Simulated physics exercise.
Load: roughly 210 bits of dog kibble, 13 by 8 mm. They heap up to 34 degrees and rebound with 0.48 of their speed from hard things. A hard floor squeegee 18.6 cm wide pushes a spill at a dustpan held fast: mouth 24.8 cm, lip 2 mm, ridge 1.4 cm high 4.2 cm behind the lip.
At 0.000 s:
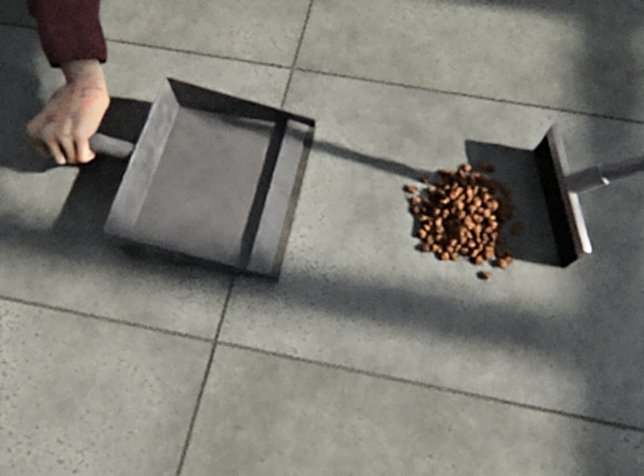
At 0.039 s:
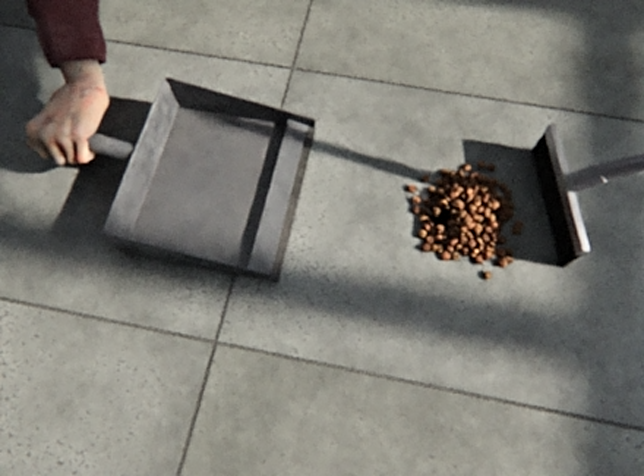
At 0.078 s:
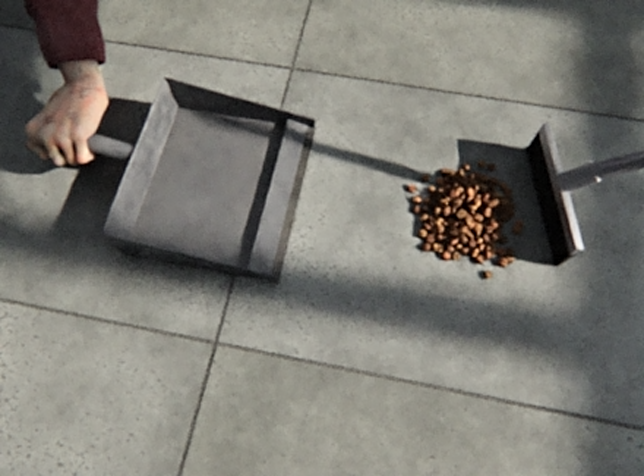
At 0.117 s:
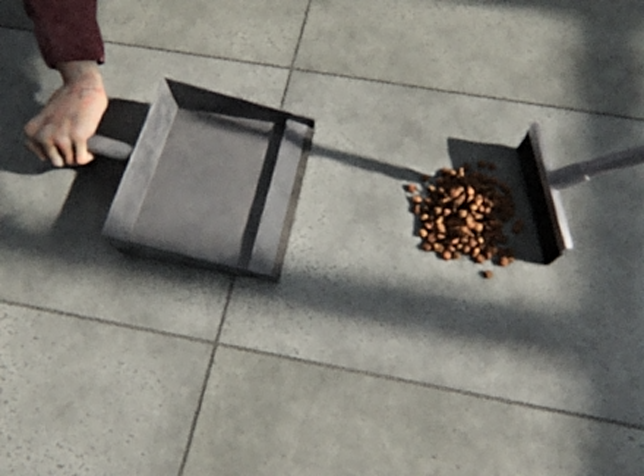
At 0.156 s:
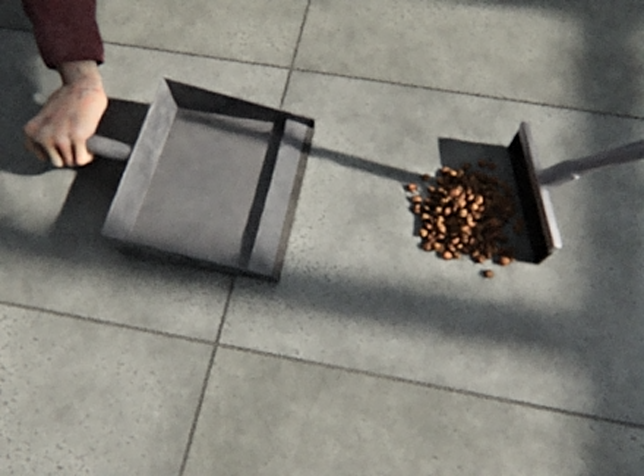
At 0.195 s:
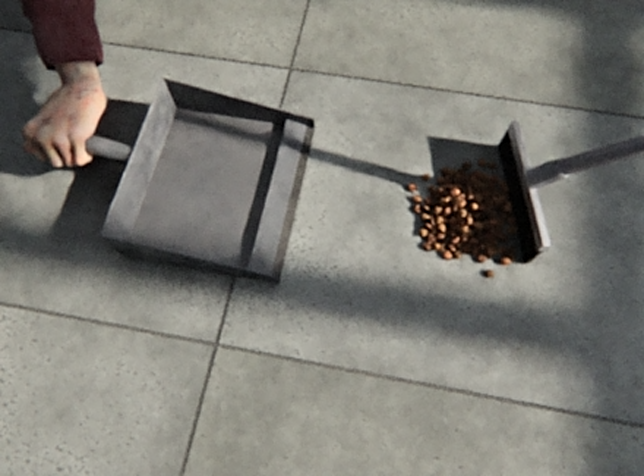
A heap of reddish-brown dog kibble lies right of centre on grey floor tiles, seen from above at an angle in light crossed by soft shadows. At left, a hand in a dark maroon sleeve holds a grey metal dustpan still, its open side facing the heap. From the right, a dark squeegee slides steadily leftward up to the pile, nudging its nearest pieces, while the camera stays still.
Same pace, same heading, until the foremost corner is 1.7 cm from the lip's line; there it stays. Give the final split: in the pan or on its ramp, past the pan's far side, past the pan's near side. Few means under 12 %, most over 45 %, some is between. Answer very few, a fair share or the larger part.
Pan: A fair share, far side: Very few, near side: Very few.
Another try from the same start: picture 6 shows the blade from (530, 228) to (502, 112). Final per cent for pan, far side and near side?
Pan 5, far 10, near 0.
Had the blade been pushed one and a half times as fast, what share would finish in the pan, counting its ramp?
It would be near 20 per cent.
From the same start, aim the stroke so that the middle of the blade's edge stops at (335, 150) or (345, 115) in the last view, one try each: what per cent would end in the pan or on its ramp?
Some 5 and 0 per cent.
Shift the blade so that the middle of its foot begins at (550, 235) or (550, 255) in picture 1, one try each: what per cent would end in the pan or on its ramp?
Some 20 and 20 per cent.
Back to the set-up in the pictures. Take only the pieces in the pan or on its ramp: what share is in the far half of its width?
About 60 per cent.
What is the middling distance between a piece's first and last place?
Some 22 cm.
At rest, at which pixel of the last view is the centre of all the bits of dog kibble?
Near (307, 213).
After 0.54 s, middle of the blade 17 cm from the lip; 0 % over the lip, far side 0 %, near side 0 %.
After 0.76 s, middle of the blade 9 cm from the lip; 0 % over the lip, far side 0 %, near side 0 %.
After 1.10 s, middle of the blade 4 cm from the lip; 20 % over the lip, far side 0 %, near side 0 %.
At rest (1.5 s), pan 20 %, far side 0 %, near side 0 %, in front of the lip or behind the blade 80 %.
